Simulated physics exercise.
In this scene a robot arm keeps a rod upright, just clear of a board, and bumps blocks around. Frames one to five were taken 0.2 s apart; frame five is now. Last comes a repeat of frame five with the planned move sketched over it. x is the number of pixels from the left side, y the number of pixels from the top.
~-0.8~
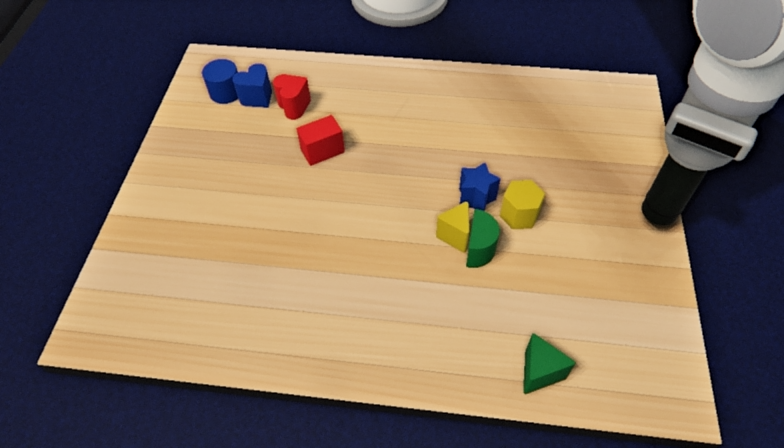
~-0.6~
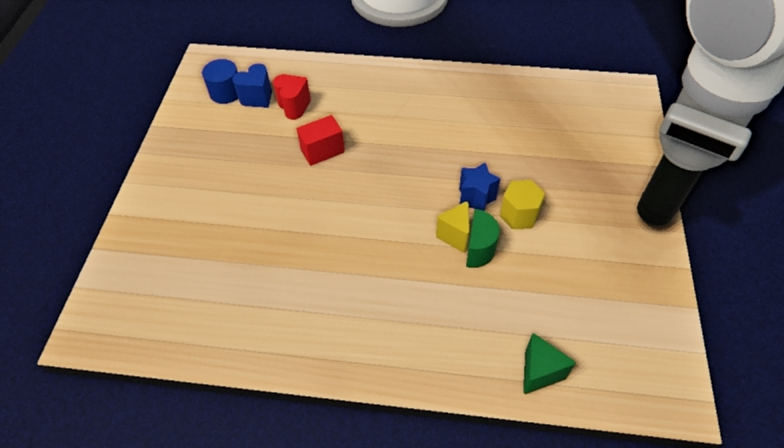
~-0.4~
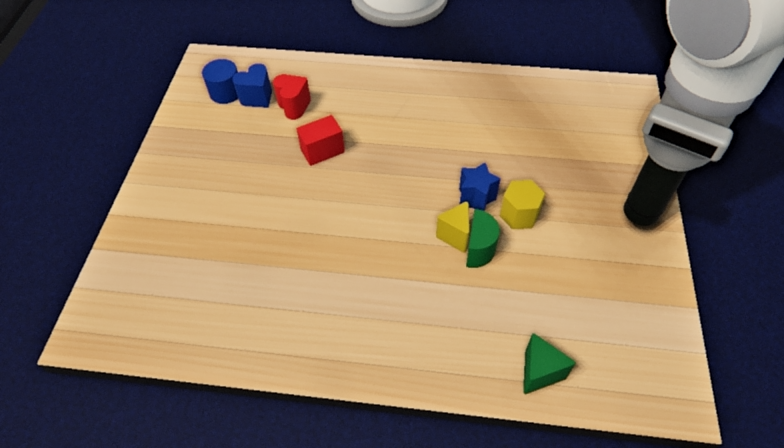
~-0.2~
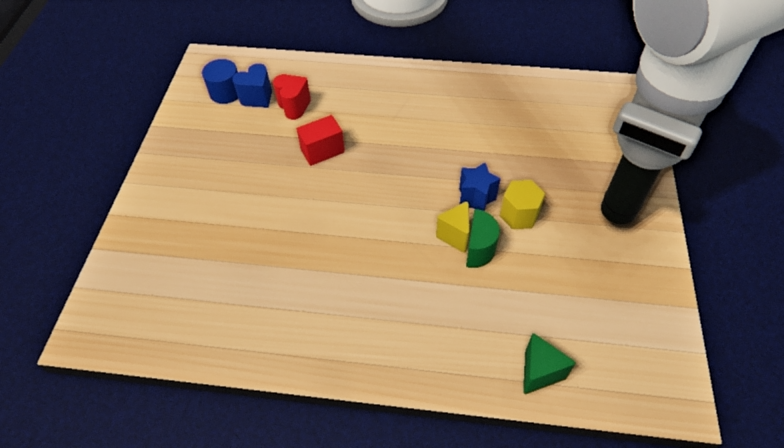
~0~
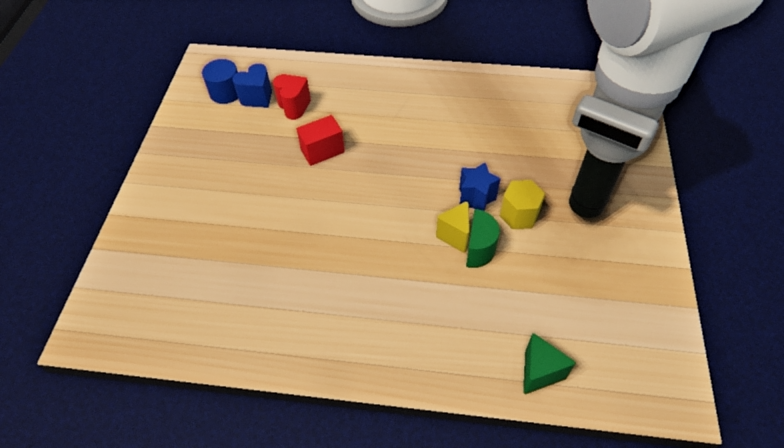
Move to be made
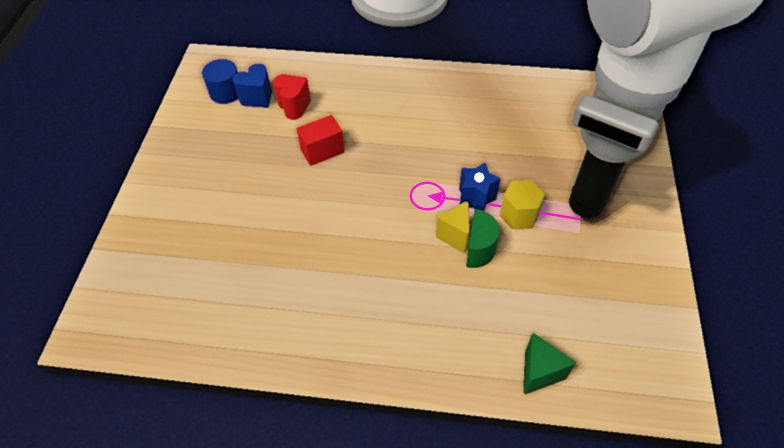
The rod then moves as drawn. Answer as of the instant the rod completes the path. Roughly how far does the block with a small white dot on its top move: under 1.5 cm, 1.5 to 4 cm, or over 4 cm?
My estimate: Beyond 4 cm.
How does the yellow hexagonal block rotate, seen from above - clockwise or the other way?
Looking down on the board, it turns counter-clockwise.
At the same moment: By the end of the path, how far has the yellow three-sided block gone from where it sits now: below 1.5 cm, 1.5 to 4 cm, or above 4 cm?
Offset: 1.5 to 4 cm.
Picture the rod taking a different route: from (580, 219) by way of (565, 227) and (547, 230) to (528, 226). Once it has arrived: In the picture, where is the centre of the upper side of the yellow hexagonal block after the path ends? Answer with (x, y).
Roughly at (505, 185).
The line goes from (580, 219) to (427, 196); the dot is on the blue star-shaped block.
The first path, step by step. One third of the way, rod at (532, 196); blue star-shaped block at (472, 176); yellow hexagonal block at (498, 195), turned 20° anticlockwise.
Two thirds of the way, rod at (480, 188); yellow three-sided block at (444, 224), turned 50° anticlockwise; blue star-shaped block at (452, 170), turned 60° clockwise; green half-round block at (481, 232), turned 15° anticlockwise; yellow hexagonal block at (453, 199), turned 70° anticlockwise.
At the end, rod at (428, 181); yellow three-sided block at (438, 229), turned 85° anticlockwise; blue star-shaped block at (406, 158), turned 75° clockwise; green half-round block at (481, 232), turned 15° anticlockwise; yellow hexagonal block at (418, 203), turned 135° anticlockwise.
